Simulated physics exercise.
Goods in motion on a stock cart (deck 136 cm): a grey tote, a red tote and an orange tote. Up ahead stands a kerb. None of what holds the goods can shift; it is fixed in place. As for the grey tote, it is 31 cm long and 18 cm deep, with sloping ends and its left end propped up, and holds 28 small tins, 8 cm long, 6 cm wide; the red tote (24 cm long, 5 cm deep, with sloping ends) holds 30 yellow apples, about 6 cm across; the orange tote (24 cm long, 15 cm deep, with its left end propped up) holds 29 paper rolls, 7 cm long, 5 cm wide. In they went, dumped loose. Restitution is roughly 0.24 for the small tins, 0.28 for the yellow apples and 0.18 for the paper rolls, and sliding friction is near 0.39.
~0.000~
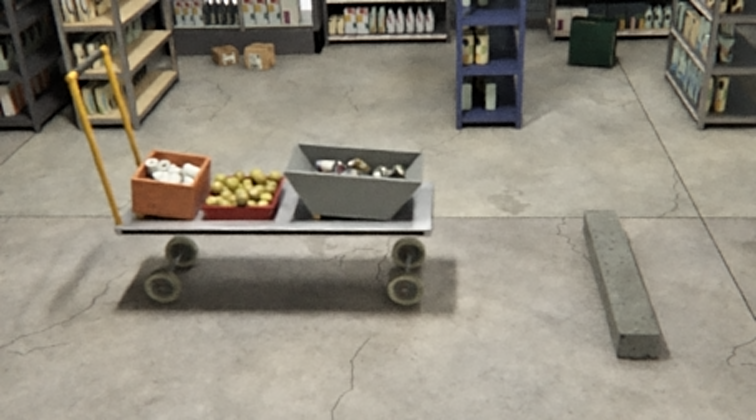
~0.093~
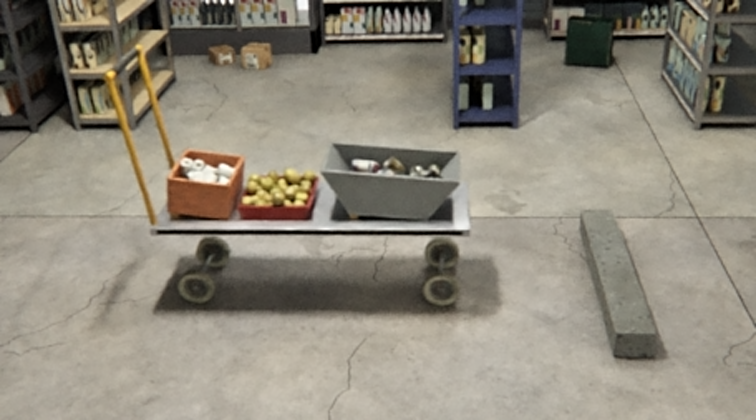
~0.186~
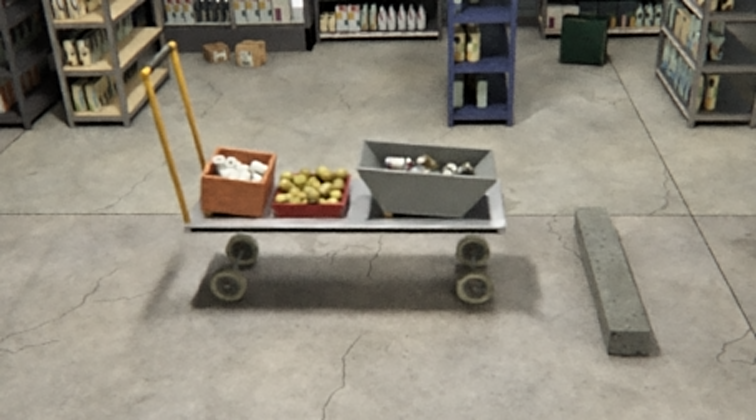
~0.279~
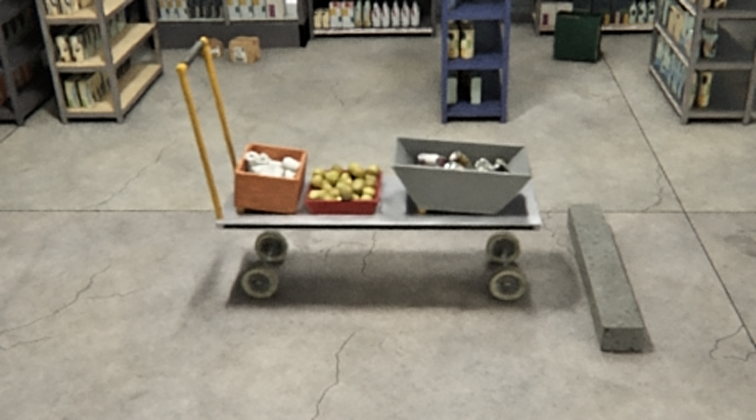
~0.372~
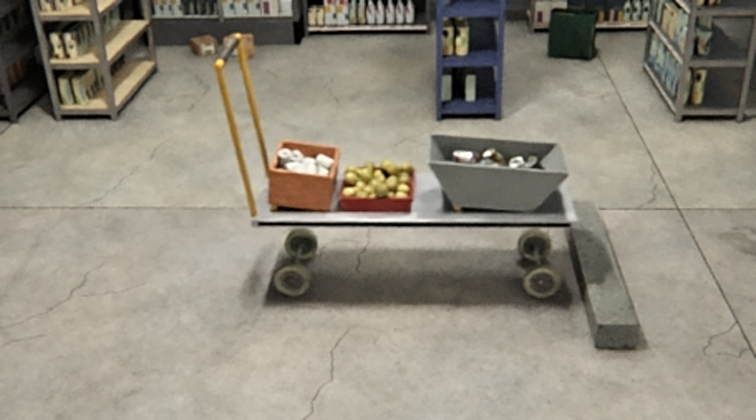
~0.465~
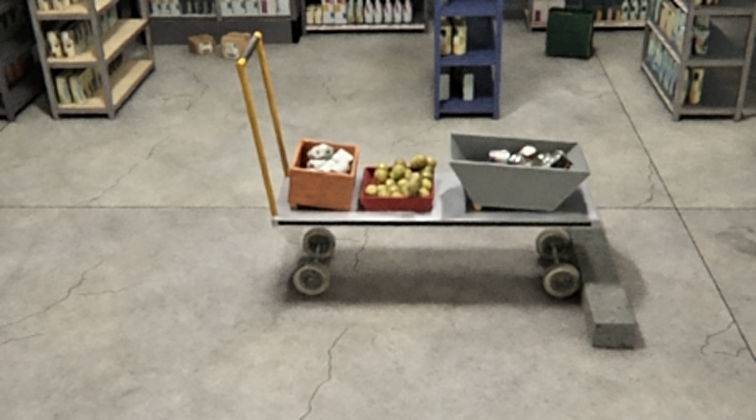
A flat stock cart with a yellow handle rolls steadily rightward across a cracked grey concrete floor in a shop or storeroom, seen from its side and slightly above, with stocked shelves behind. On its deck sit an orange tote of white rolls at left, a red tote of yellowish fruit, and a larger grey tote of small tins. The camera pans slightly right as the cart's front wheels come up to a grey kerb.
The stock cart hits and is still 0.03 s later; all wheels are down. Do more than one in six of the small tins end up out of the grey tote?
No.
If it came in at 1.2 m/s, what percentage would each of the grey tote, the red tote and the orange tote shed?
Grey tote 0 %, red tote 10 %, orange tote 0 %.
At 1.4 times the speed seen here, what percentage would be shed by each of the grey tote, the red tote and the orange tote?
Then the grey tote sheds 10 per cent, the red tote 40 per cent, and the orange tote 10 per cent.
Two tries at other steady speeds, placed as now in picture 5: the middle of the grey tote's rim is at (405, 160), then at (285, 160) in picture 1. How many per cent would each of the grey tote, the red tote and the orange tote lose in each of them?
Try by try, the grey tote would lose 0 then 10 per cent, the red tote 10 then 40 per cent, and the orange tote 0 then 20 per cent.
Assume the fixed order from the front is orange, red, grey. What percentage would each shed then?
In that arrangement the grey tote sheds 0 per cent of its load, the red tote 30 per cent, and the orange tote 0 per cent.
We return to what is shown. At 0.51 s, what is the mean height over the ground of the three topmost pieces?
Close to 60 cm, on average.
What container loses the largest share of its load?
That would be the red tote.
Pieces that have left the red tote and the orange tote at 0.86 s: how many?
About: Red tote 8, orange tote 1.
After 0.51 s, grey tote 28 in, 0 out, red tote 29 in, 1 out and orange tote 29 in, 0 out.
After 0.63 s, grey tote 28 in, 0 out, red tote 24 in, 6 out and orange tote 29 in, 0 out.
After 0.86 s, grey tote 28 in, 0 out, red tote 21 in, 9 out and orange tote 28 in, 1 out.
Final count (at 1.36 s), grey tote 28 in, 0 out, red tote 21 in, 9 out and orange tote 28 in, 1 out. Asked share, 0 of 28, 0 per cent.
